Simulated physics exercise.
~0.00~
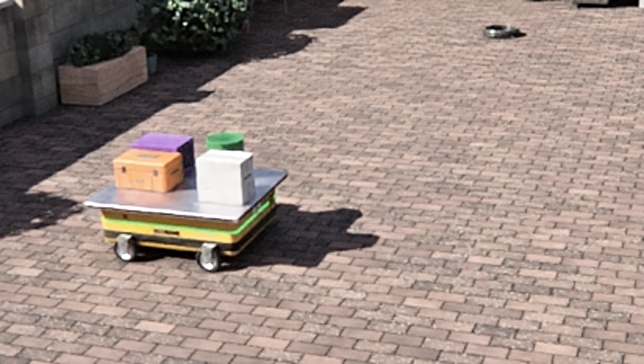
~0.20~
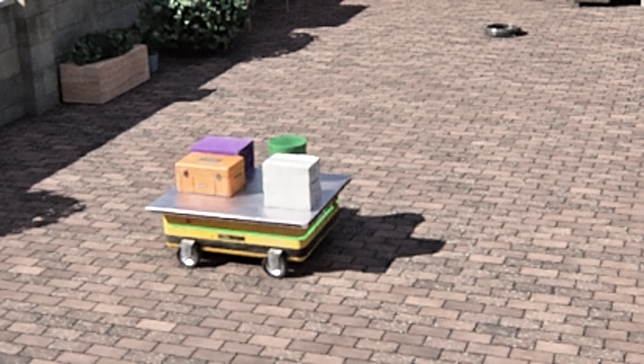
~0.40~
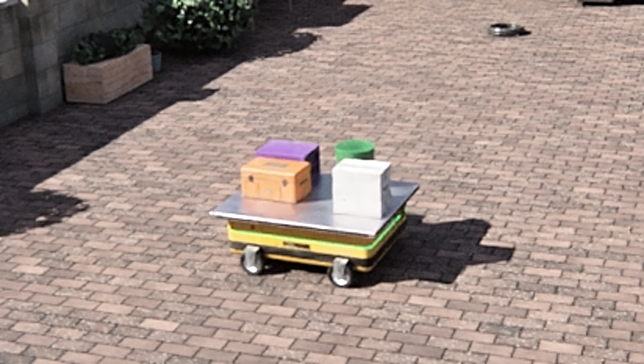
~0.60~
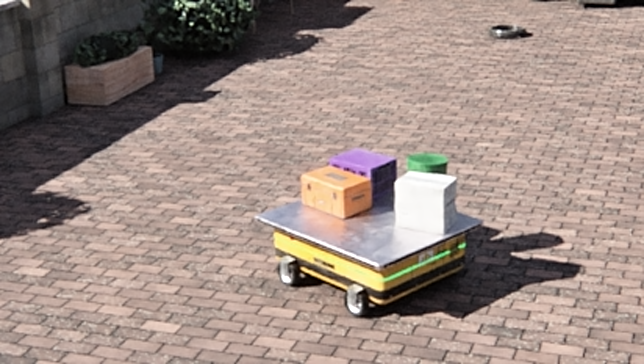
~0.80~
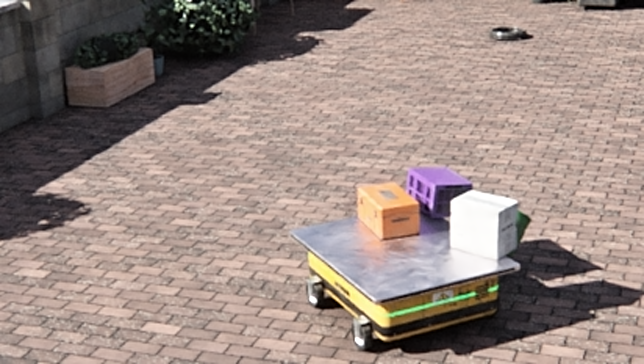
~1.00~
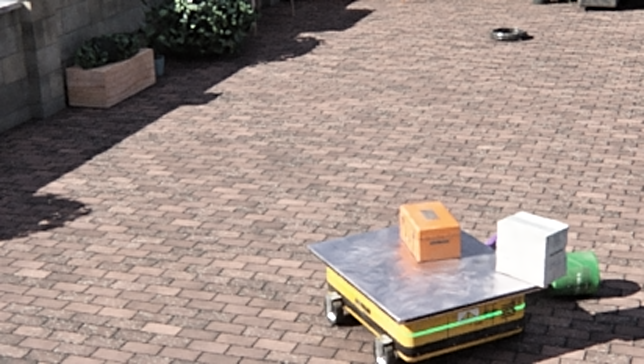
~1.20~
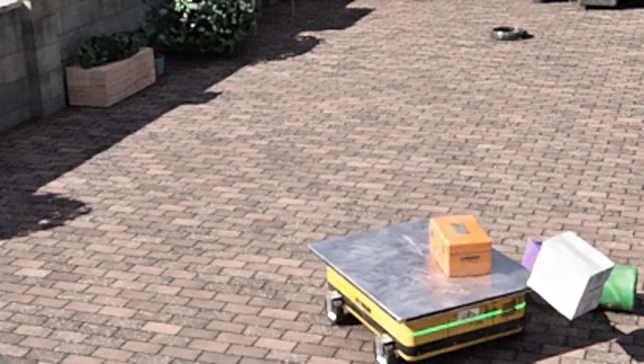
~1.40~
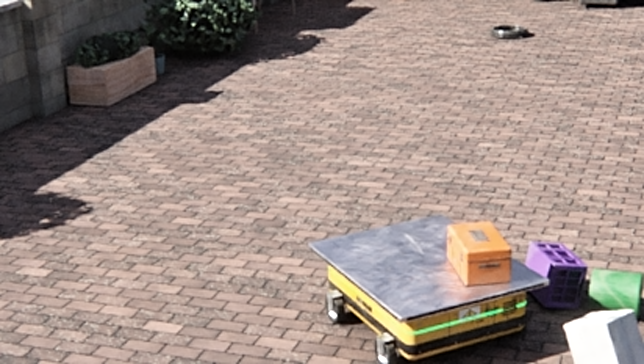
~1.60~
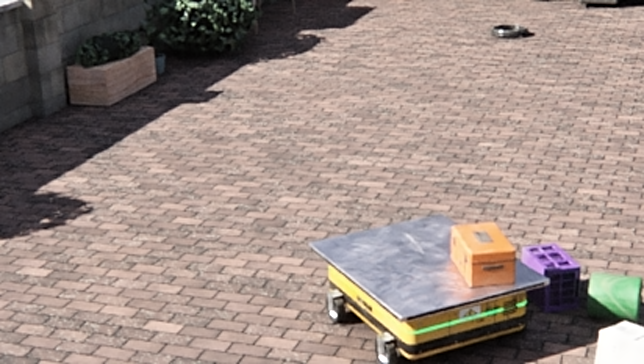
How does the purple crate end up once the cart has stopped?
It ends up toppled on the bricks just to the right of the cart, near the green pail, after going over the edge of the deck.
